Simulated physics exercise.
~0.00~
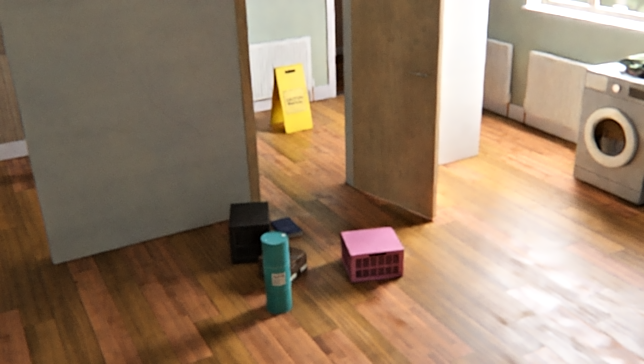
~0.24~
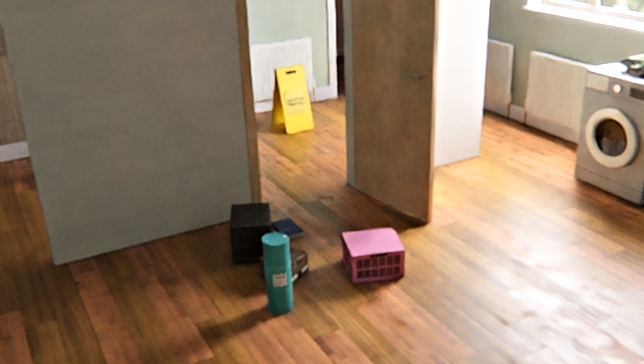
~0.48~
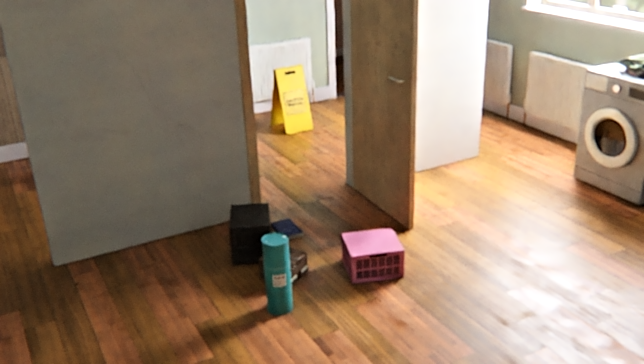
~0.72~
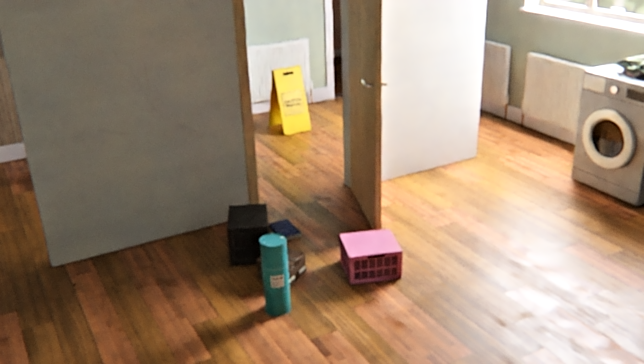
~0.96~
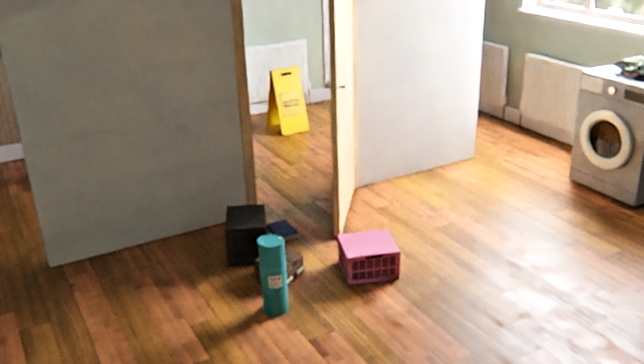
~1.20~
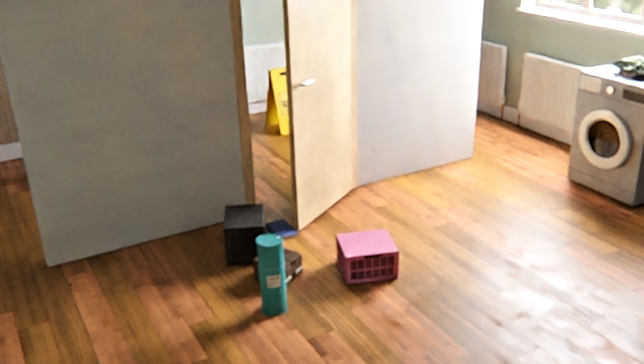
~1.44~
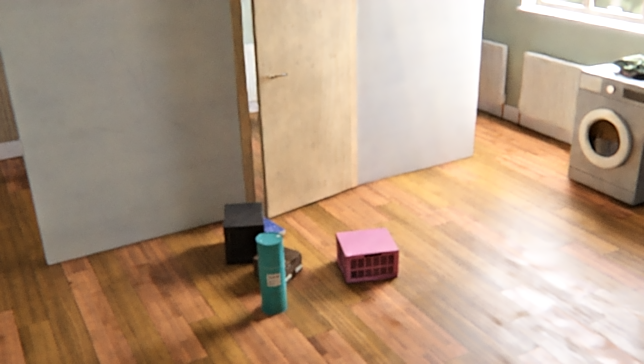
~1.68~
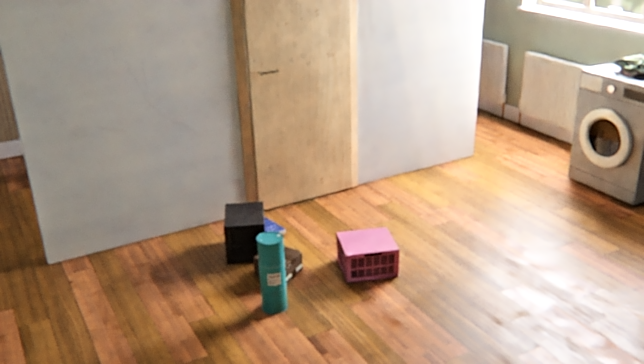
In the video, an open door in a partition swings toward its frame, past a black crate, a blue book, a brown box, a turquoise canister and a pink crate on the wooden floor. The book shifts slightly left as the door nears it, and the door ends fully closed.
